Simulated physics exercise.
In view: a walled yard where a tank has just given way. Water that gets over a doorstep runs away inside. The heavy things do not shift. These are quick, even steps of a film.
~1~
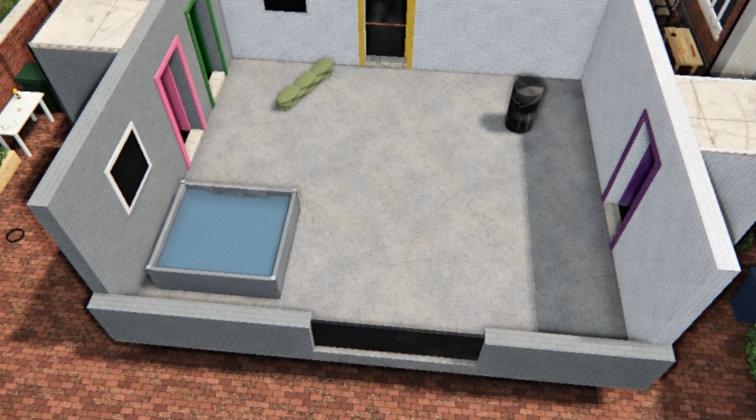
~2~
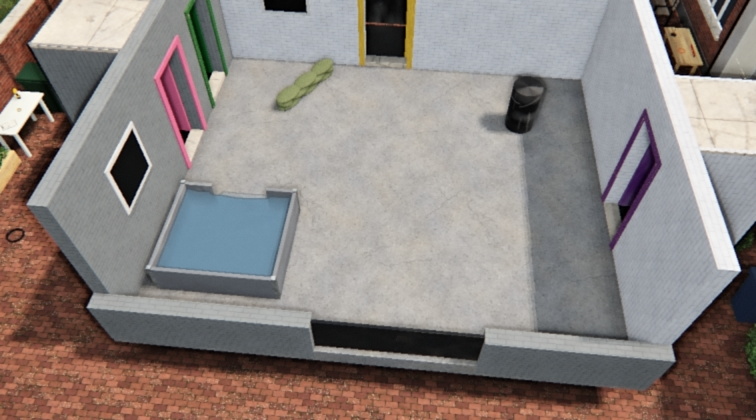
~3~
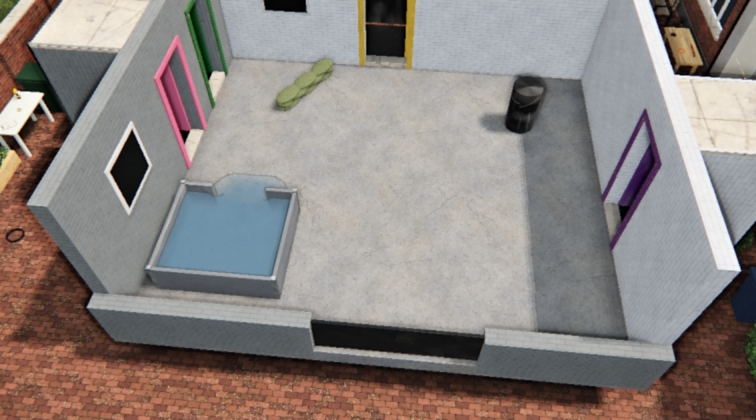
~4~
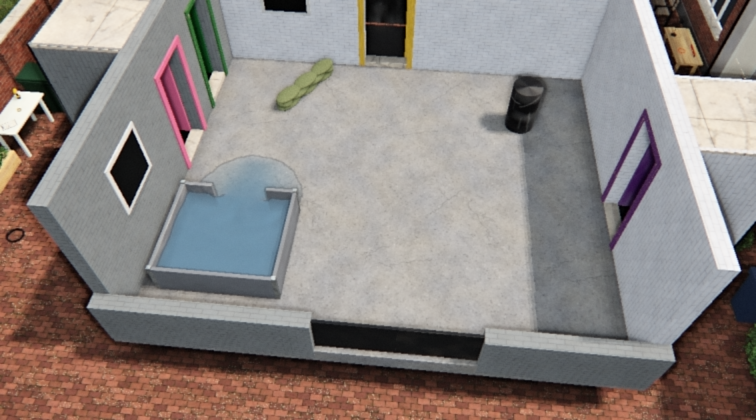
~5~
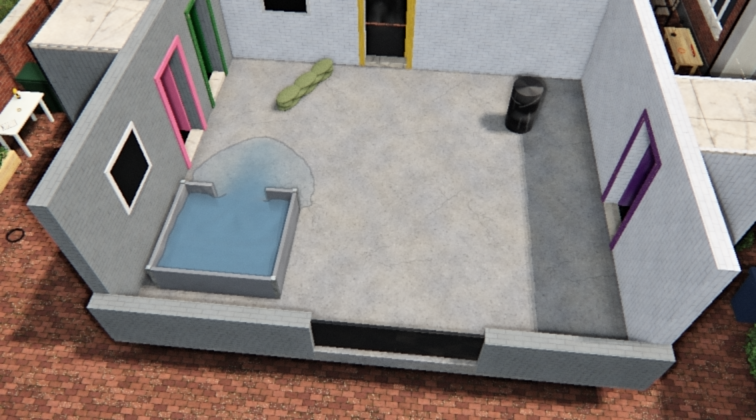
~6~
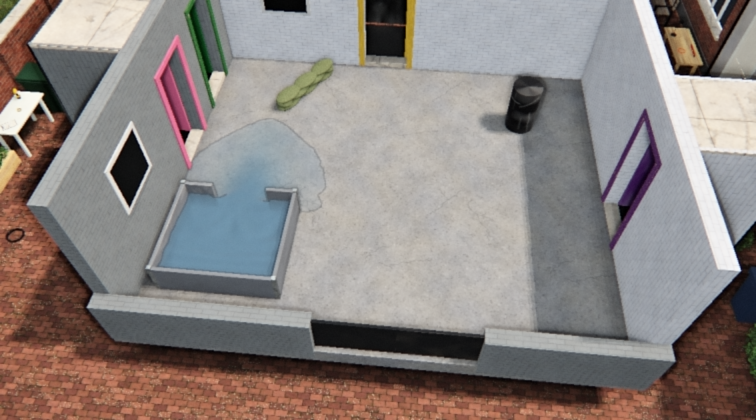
A grey, square-sided tank of blue water stands at the lower left of a walled concrete yard, seen from high above by a still camera. Pink and green doorframes line the left wall, with a yellow one at the back, a purple one at right, a green bundle and a black bin. The tank's far side opens and water spreads across the floor in a widening, thin, pale-blue fan.
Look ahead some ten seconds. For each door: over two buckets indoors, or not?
The purple door stays under that; the pink door takes more than that; the yellow door stays under that; the green door stays under that.
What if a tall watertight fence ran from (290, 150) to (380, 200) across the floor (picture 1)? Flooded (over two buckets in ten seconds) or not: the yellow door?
My reading: The yellow one stays under.
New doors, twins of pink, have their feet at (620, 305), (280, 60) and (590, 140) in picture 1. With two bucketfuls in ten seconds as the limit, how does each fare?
In turn: Lets less in, passes that mark, stays under.
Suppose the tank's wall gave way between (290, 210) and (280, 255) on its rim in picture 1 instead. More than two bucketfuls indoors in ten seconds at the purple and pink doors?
My reading: Purple door goes over, pink door lets less in.
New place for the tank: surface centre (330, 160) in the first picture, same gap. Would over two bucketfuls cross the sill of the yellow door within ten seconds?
One by one: The yellow door floods.
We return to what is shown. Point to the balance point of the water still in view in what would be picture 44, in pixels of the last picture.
At about (309, 139).
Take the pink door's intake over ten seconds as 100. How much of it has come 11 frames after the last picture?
I make it 20 per cent.
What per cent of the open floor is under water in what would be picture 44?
About 40 per cent.
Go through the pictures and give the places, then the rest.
Still water in the water tank at (227, 231), in the first picture.
Water pours out on the water tank's far side and has run to a hidden place, in the second picture.
Water pours out on the water tank's far side and has run to (232, 178), in the third picture.
The front is at (248, 159), out from the gap on the water tank's far side, in the fourth picture.
Water pours out on the water tank's far side and has run to (254, 141), in the fifth picture.
The front is at (266, 122), out from the gap on the water tank's far side, in the sixth picture.
A moment on, water covers 20 % of the floor; the purple door not reached, the pink door wet at the sill, nothing in, the yellow door not reached, the green door not reached.
Next, water covers 25 % of the floor; the purple door not reached, the pink door under two buckets in, the yellow door not reached, the green door wet at the sill, nothing in.
Then, water covers 30 % of the floor; the purple door not reached, the pink door over two buckets in, the yellow door under two buckets in, the green door wet at the sill, nothing in.
Later, water covers 40 % of the floor; the purple door not reached, the pink door over two buckets in, the yellow door under two buckets in, the green door under two buckets in.
In the end, water covers 70 % of the floor; the purple door wet at the sill, nothing in, the pink door far over two buckets in, the yellow door under two buckets in, the green door under two buckets in.
